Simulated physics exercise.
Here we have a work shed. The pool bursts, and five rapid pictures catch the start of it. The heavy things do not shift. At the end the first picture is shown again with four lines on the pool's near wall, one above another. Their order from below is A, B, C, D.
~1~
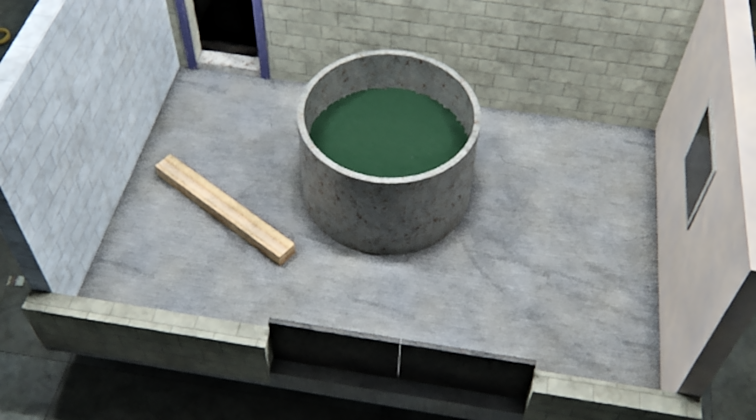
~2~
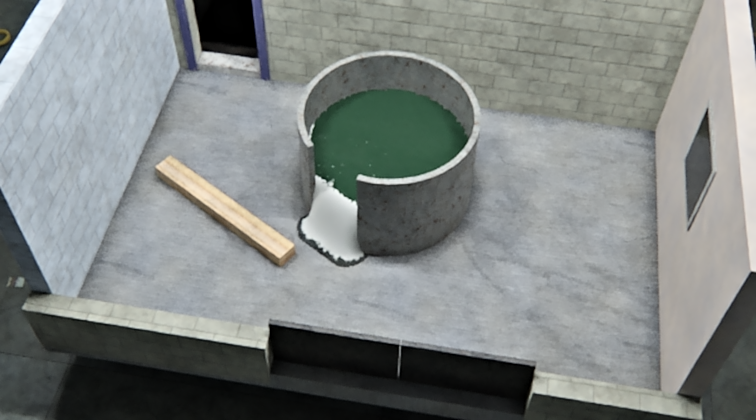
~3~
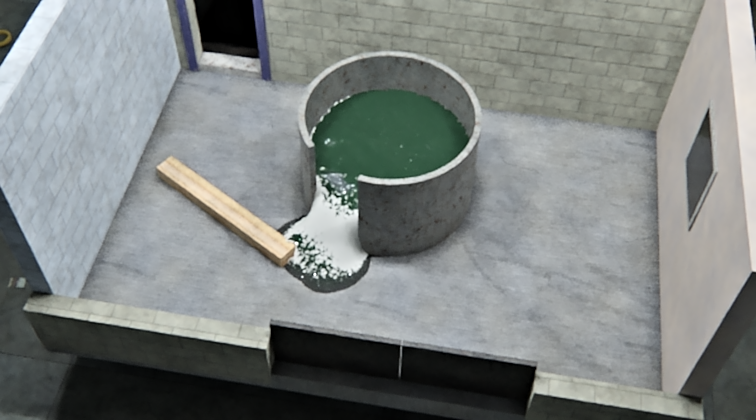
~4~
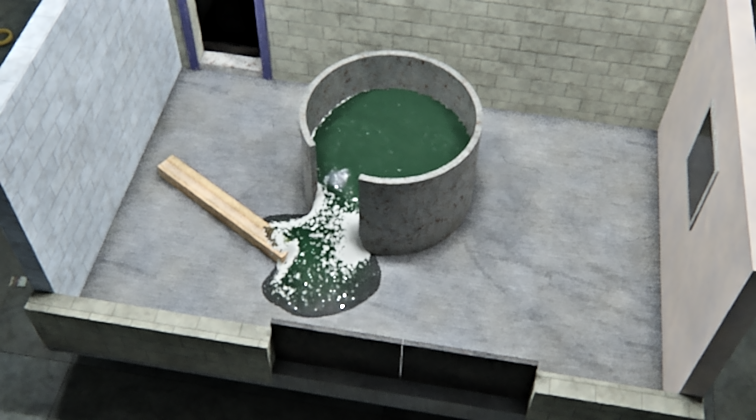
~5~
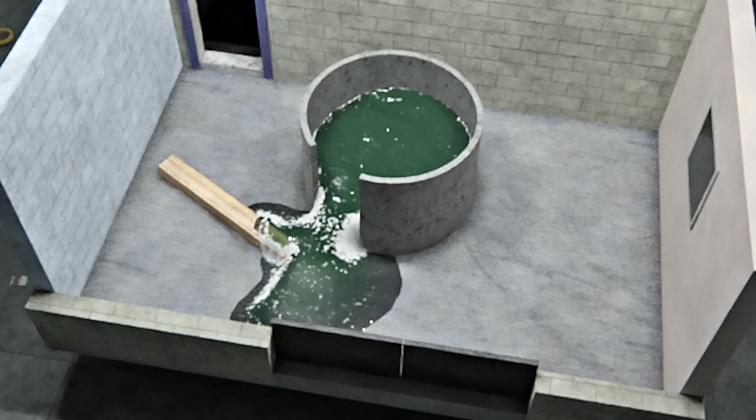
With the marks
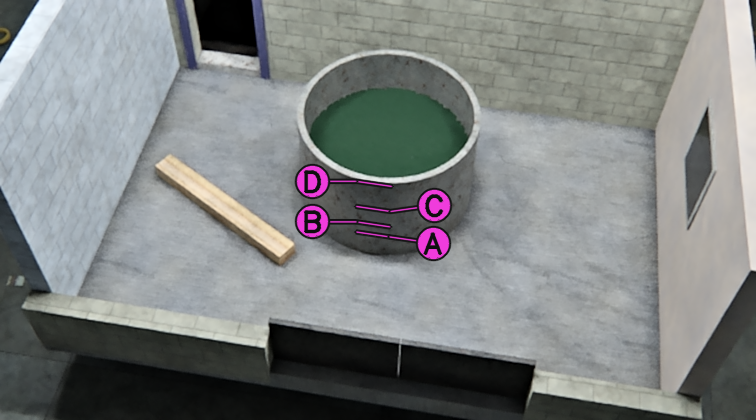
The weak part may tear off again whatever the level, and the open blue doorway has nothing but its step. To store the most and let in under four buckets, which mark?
Take B.
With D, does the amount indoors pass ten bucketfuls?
Yes.
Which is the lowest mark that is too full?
C.
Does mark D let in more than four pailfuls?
Yes.
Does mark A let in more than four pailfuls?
No, that is safe.
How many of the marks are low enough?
Two.
In magenta, A at (372, 234); B at (373, 224); C at (373, 208); D at (373, 183); from the bottom up A, B, C, D.
Choosing A, nothing gets over.
Choosing B, a bucket or two gets in.
Choosing C, about 9 bucketfuls get in.
Choosing D, dozens of bucketfuls pour in.
